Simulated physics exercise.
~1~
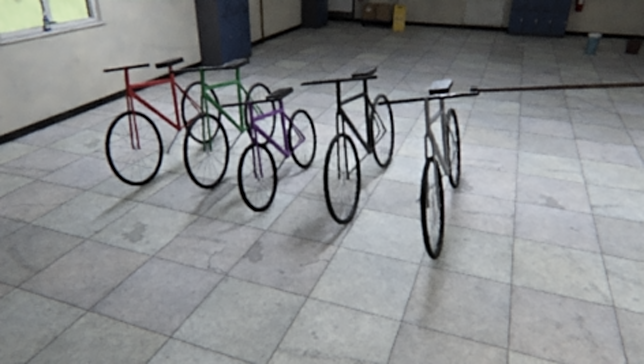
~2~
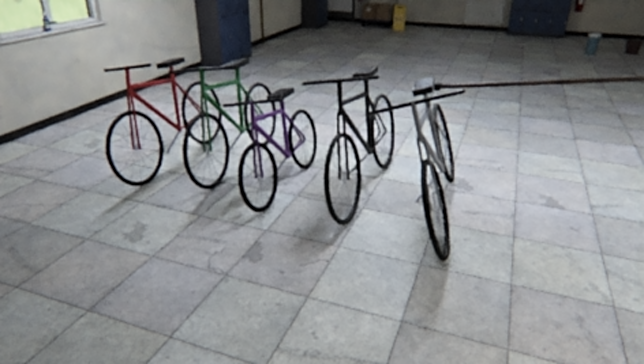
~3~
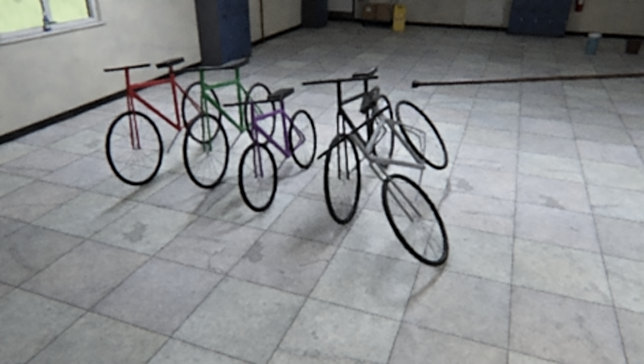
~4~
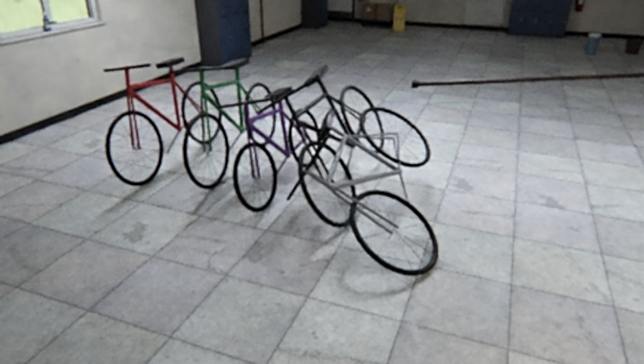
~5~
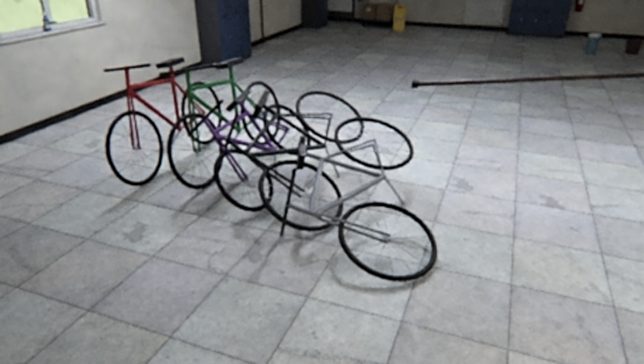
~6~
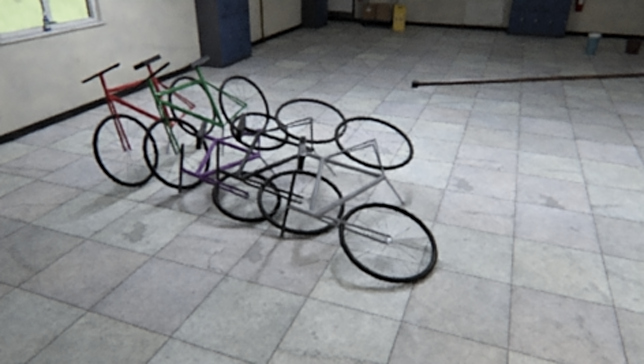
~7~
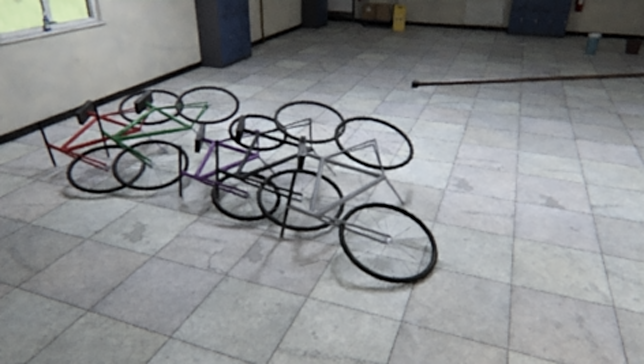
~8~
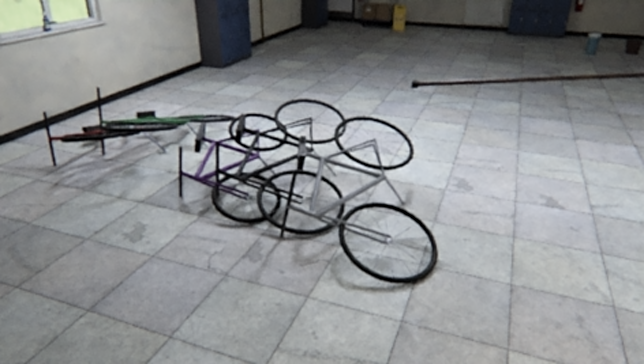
The clip shows five bicycles standing in a row on a tiled floor as a pole tips the nearest gray one left into the next, and they topple in turn through the purple, green and red ones until none stands, the red and green lying flat.
